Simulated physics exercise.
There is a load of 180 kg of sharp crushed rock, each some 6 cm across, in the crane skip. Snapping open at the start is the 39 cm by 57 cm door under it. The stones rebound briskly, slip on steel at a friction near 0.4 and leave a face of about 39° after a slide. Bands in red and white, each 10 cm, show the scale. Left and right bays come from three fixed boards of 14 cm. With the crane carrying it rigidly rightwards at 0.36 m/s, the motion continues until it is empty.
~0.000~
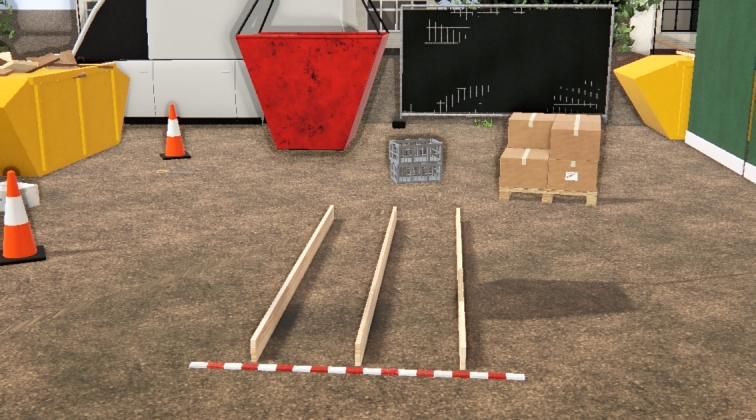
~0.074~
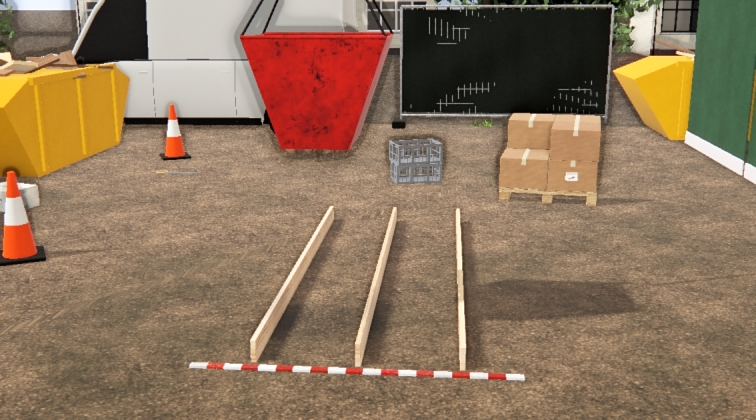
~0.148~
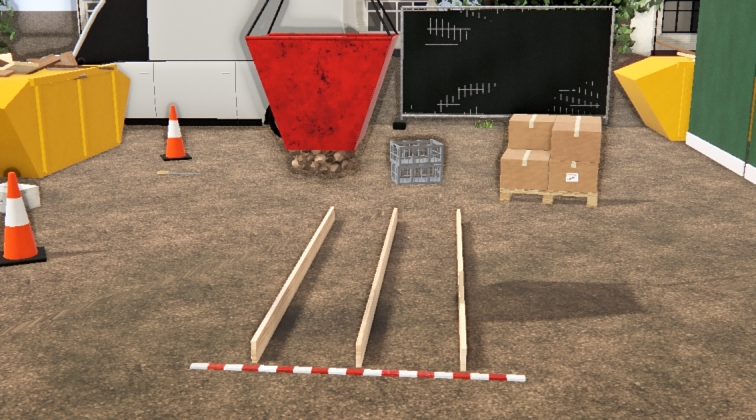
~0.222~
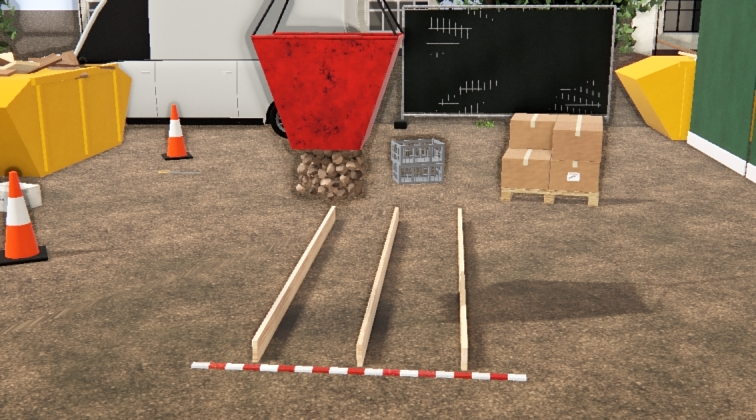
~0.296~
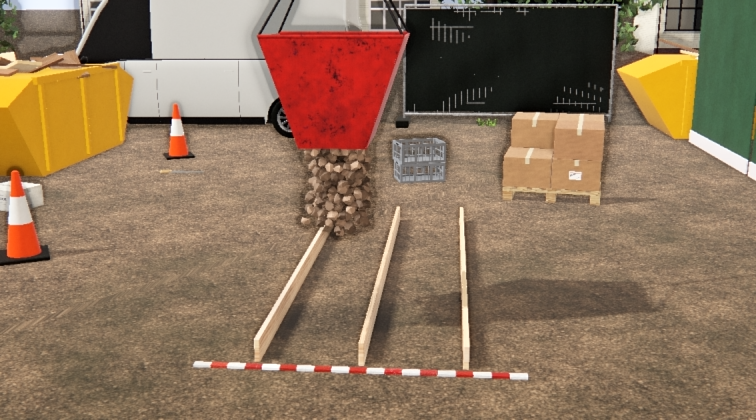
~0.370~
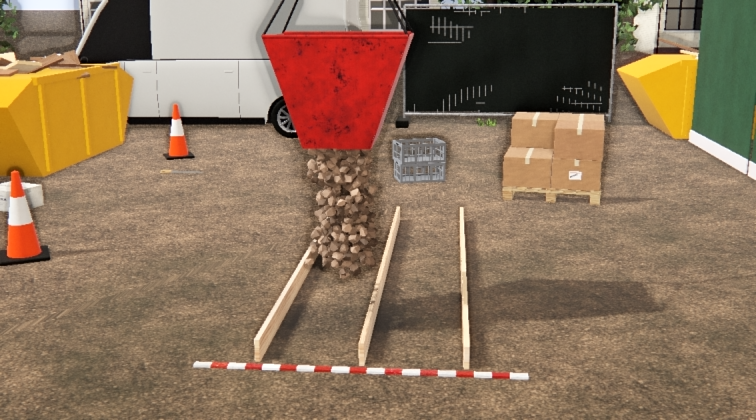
In a construction yard, a red crane skip hangs above the dirt and drifts slightly to the right, then brown crushed rock pours from its bottom in a lengthening stream, reaching down over the leftmost of three wooden planks.
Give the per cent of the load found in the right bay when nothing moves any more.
I would say 39 percent.
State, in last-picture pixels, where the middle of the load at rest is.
I'd point to close to (357, 316) in the last picture.
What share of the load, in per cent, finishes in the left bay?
Share: Near 60 in a hundred.
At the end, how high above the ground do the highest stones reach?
Max stone height at rest approx 22 cm.
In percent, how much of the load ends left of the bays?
Near 0 in a hundred.
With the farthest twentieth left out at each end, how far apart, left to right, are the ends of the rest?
Some 110 cm left to right.
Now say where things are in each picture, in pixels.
In the first frame, the outlet is at (310, 140); nothing has dropped yet.
In the second frame, the outlet is at (315, 141); 6 % is out.
In the third frame, outlet at (320, 142), the stream shows down to (328, 164); 84 % still inside.
In the fourth frame, outlet at (326, 141), the stream shows down to (334, 189); 69 % still inside.
In the fifth frame, outlet at (332, 140), the stream shows down to (341, 222); 54 % still inside.
In the sixth frame, outlet at (336, 140), the stream shows down to (346, 263); 38 % still inside.
After 0.7 s, 0 % in the crane skip, 70 % falling or lying in the left bay, 30 % falling or lying in the right bay; the stones farthest right are at (438, 322).
After 1.1 s, 0 % in the crane skip, 61 % falling or lying in the left bay, 39 % falling or lying in the right bay; the stones farthest right are at (464, 311).
After 1.7 s, 0 % in the crane skip, 61 % falling or lying in the left bay, 39 % falling or lying in the right bay; the stones farthest right are at (476, 306).
After 2.6 s, 0 % in the crane skip, 61 % falling or lying in the left bay, 39 % falling or lying in the right bay; the stones farthest right are at (476, 306).
After 4.5 s, 0 % in the crane skip, 61 % in the left bay, 39 % in the right bay; the stones farthest right are at (476, 306).
